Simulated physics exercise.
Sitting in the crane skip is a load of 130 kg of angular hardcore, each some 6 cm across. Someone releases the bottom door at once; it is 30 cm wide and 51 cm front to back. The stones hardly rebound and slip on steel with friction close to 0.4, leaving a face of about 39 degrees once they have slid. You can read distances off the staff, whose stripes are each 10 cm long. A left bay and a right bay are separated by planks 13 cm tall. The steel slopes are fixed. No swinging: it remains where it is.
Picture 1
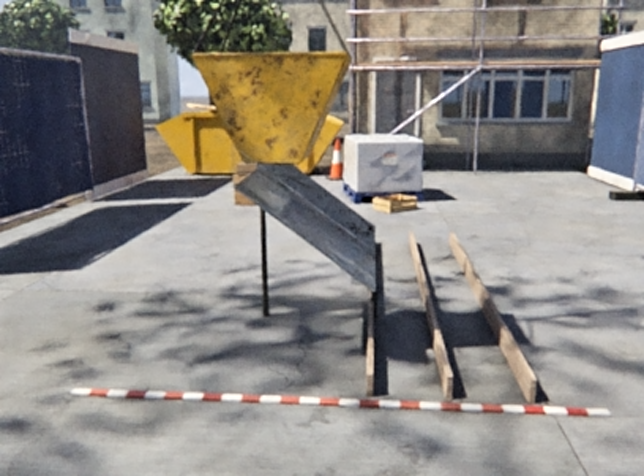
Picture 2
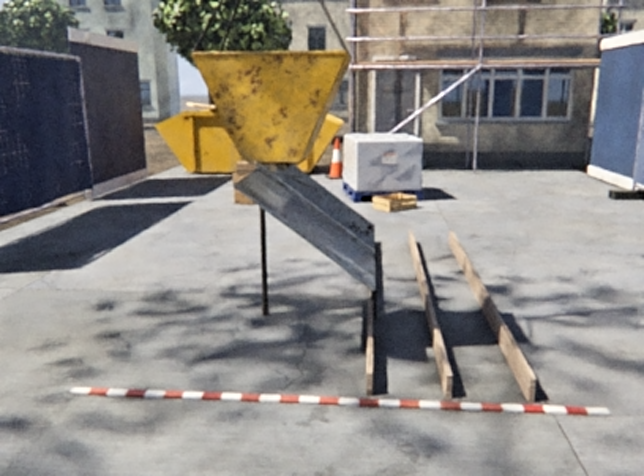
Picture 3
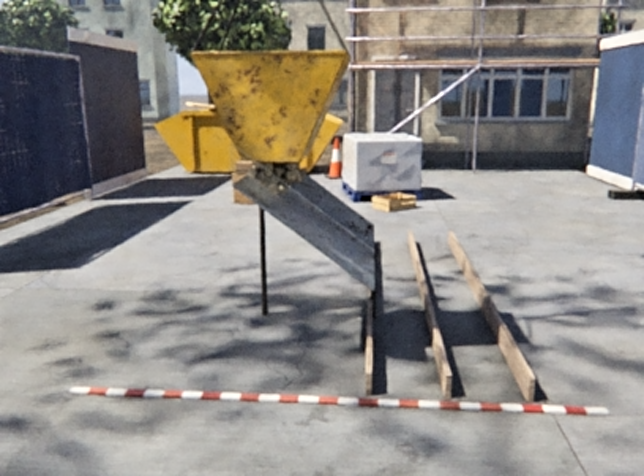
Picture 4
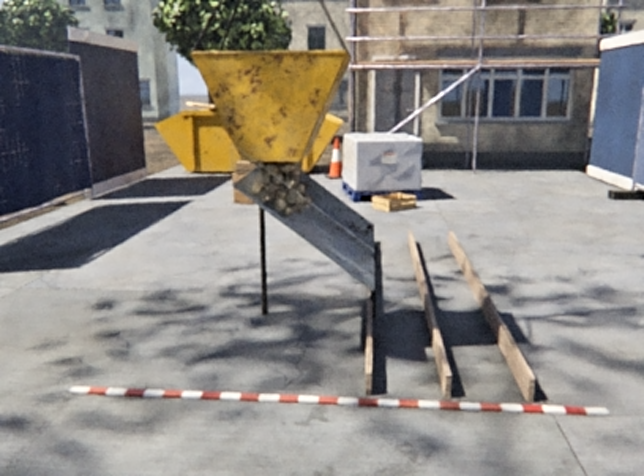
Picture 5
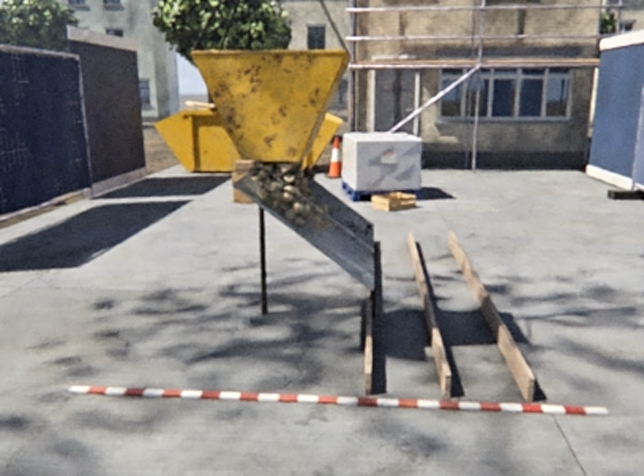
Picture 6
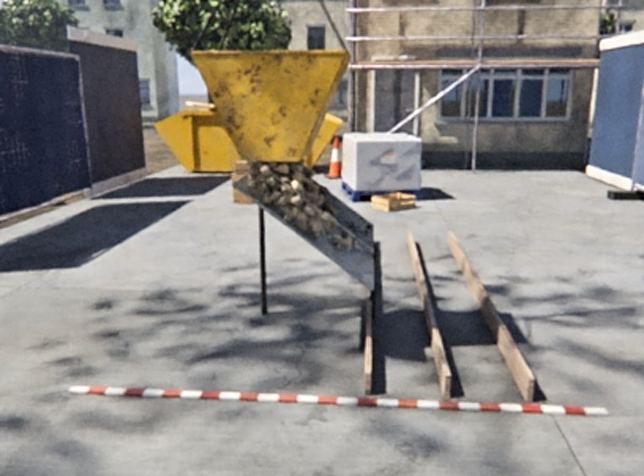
In this clip, a yellow hopper stands above a sloping grey metal chute on a paved yard beside wooden boards and a red-and-white staff, and brown stones emerge beneath it and slide down the chute toward the right.
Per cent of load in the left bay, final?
61 %.
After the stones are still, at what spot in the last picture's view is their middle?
I'd point to close to (425, 337) in the last picture.
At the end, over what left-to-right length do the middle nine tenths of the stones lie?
It covers roughly 70 centimetres from left to right.
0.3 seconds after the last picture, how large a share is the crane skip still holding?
Held: Near 30 %.
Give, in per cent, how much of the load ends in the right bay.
40 %.
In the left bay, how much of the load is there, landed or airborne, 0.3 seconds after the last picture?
Roughly 10 percent.
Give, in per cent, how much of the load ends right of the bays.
Roughly 0 per cent.
Then, 0.3 s after the last picture, 30 % in the crane skip, 57 % on the steel, 1 % falling or lying left of the bays, 12 % falling or lying in the left bay; the stones farthest right are at (426, 328).
Then, 0.7 s after the last picture, 0 % in the crane skip, 51 % on the steel, 39 % falling or lying in the left bay, 9 % falling or lying in the right bay; the stones farthest right are at (492, 348).
Then, 1.3 s after the last picture, 0 % in the crane skip, 5 % on the steel, 64 % falling or lying in the left bay, 30 % falling or lying in the right bay; the stones farthest right are at (500, 347).
Then, 2.2 s after the last picture, 0 % in the crane skip, 61 % falling or lying in the left bay, 39 % falling or lying in the right bay; the stones farthest right are at (499, 344).
Then, 4.1 s after the last picture, 0 % in the crane skip, 61 % in the left bay, 39 % in the right bay; the stones farthest right are at (499, 344).
